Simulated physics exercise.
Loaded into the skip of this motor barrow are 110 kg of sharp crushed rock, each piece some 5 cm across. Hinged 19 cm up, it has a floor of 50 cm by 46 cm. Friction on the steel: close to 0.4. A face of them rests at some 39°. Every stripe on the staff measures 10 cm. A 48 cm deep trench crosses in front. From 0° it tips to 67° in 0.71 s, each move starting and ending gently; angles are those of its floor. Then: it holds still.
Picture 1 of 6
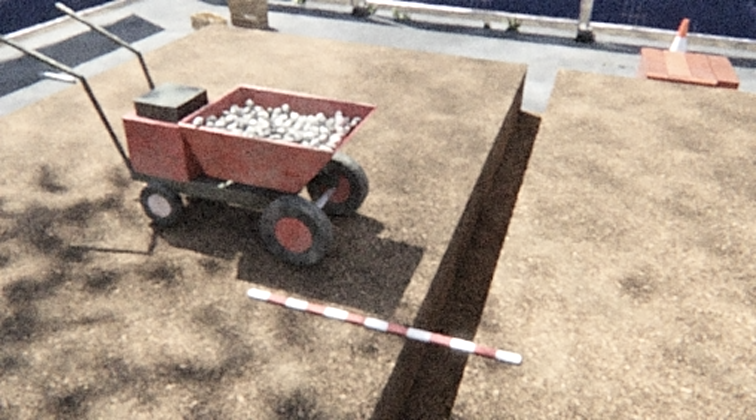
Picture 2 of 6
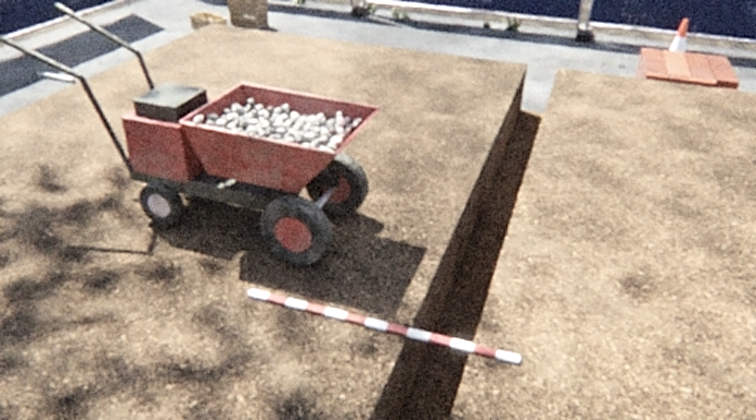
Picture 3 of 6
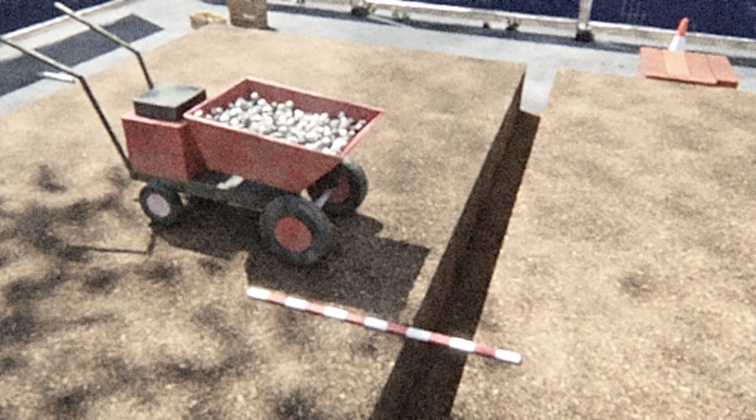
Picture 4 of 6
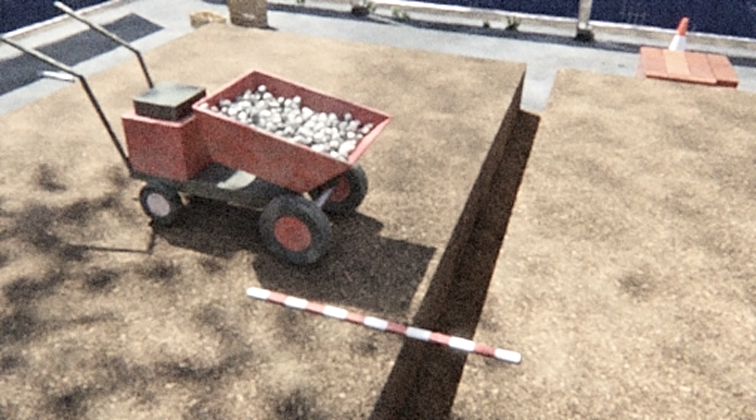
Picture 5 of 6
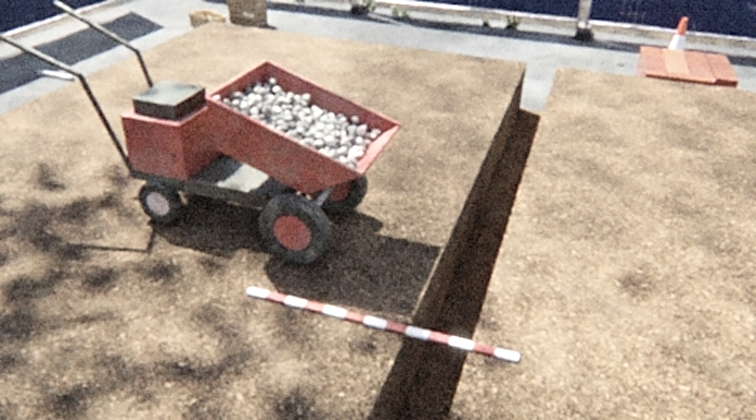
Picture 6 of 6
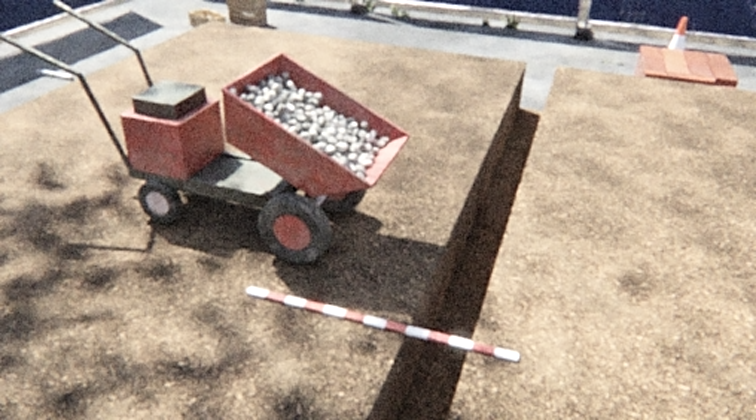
In the video, a red motor barrow loaded with pale stones stands on brown ground beside a narrow trench and a red-and-white striped staff, and its skip gradually tilts forward to the right, its rear end rising.
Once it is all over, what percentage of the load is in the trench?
Roughly 58 percent of the load is in the trench.
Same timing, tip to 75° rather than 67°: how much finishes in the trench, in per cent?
Around 65 per cent would finish in the trench.
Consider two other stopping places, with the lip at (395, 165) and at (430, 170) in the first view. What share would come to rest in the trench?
Result: Close to 45 then close to 10 per cent.
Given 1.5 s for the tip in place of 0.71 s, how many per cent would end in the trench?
About 55 percent, I'd say.
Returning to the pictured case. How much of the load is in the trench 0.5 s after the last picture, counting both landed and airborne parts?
5 per cent, give or take.
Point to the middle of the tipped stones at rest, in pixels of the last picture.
Their middle ends up near (452, 322).
Then, 0.2 s after the last picture the floor is at 56°, 100 % in the skip; the foremost stones are at (390, 210).
Then, 0.5 s after the last picture the floor is at 67°, 88 % in the skip, 7 % short of the trench, 5 % in the trench; the foremost stones are at (453, 296).
Then, 0.9 s after the last picture the floor is at 67°, 48 % in the skip, 12 % short of the trench, 40 % in the trench; the foremost stones are at (491, 305).
Then, 2.8 s after the last picture the floor is at 67°, 22 % in the skip, 20 % short of the trench, 58 % in the trench; the foremost stones are at (488, 346).
